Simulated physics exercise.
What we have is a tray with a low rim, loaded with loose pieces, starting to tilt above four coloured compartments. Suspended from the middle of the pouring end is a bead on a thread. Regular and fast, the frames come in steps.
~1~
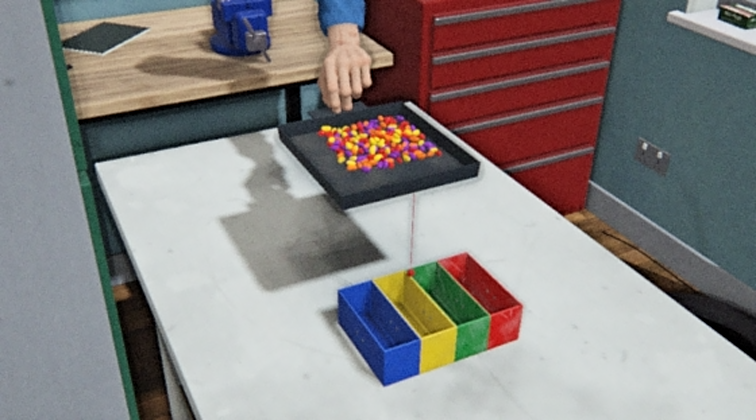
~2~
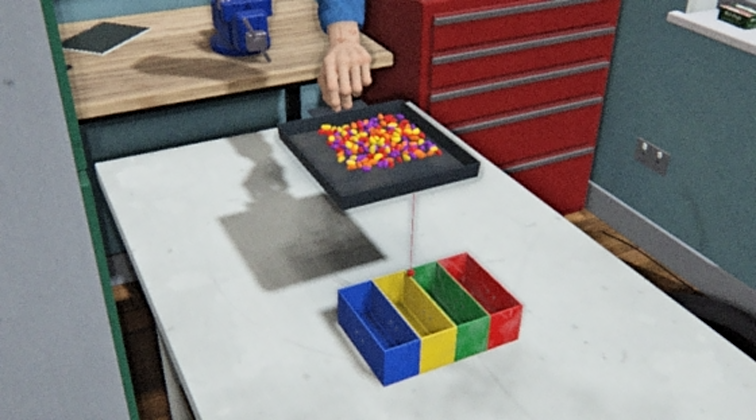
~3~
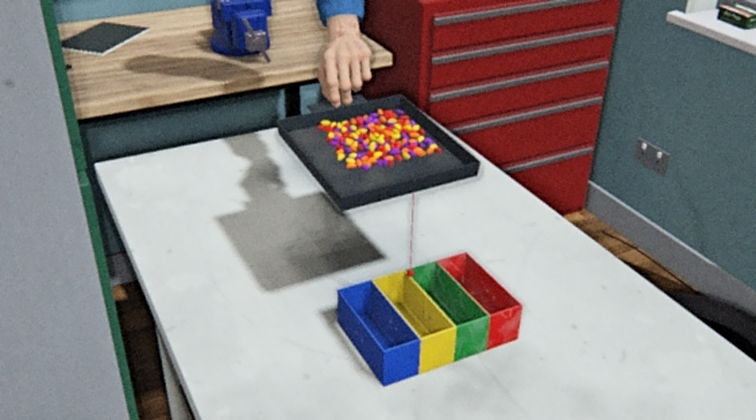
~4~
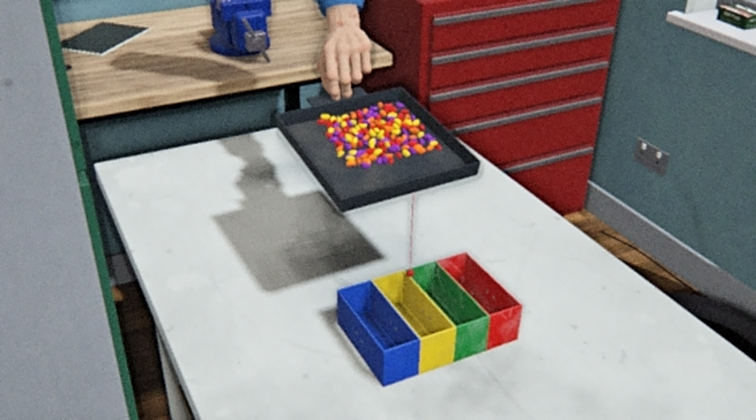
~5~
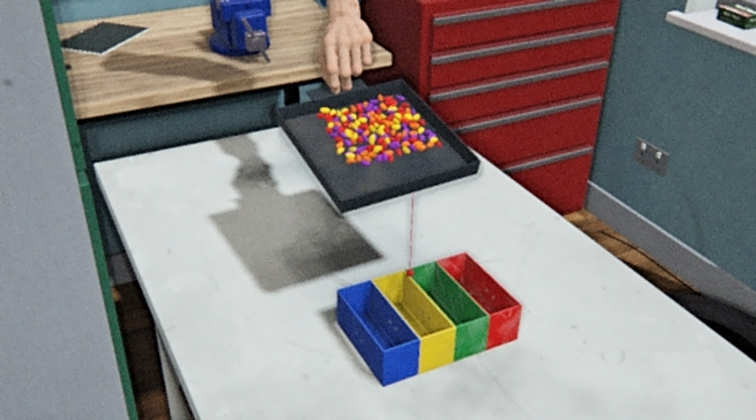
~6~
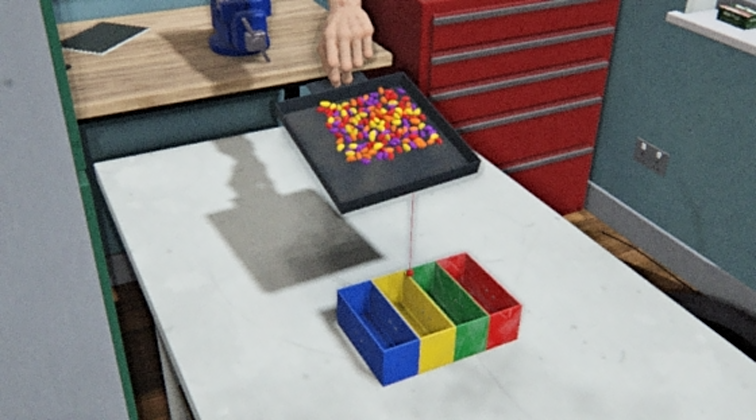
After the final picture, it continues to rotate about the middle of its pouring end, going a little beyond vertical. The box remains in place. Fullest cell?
Fullest: Blue.
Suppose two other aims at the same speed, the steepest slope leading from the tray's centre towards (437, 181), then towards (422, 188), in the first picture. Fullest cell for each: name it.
Try 1 - the red one; try 2 - red.
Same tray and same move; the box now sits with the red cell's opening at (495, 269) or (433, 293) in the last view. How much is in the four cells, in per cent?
First about 40, then 90 per cent.
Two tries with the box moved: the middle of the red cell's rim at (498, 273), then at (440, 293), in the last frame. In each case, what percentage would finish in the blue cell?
Approximately 30 percent, followed by approximately 10 percent.
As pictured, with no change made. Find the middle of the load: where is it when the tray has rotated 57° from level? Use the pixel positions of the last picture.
Look around (388, 177) in the last picture.
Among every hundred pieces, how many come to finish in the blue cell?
Result: Near 40 %.
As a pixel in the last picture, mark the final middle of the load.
Close to (387, 349).
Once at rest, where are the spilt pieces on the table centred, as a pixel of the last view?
Its middle is at roughly (323, 372).
Soon, tray tipped steeply; nearly all on the tray; a stray few falling or outside the box.
A while on, tray tipped right over; nearly all on the tray; a stray few in the blue cell; a stray few in the yellow cell; a stray few falling or outside the box.
Towards the end, tray tipped past a quarter turn; about half in the blue cell; about a quarter in the yellow cell; a small part in the green cell; a stray few in the red cell; about a quarter falling or outside the box.
Finally, tray tipped past a quarter turn; about half in the blue cell; about a quarter in the yellow cell; a small part in the green cell; a stray few in the red cell; about a quarter outside the box.
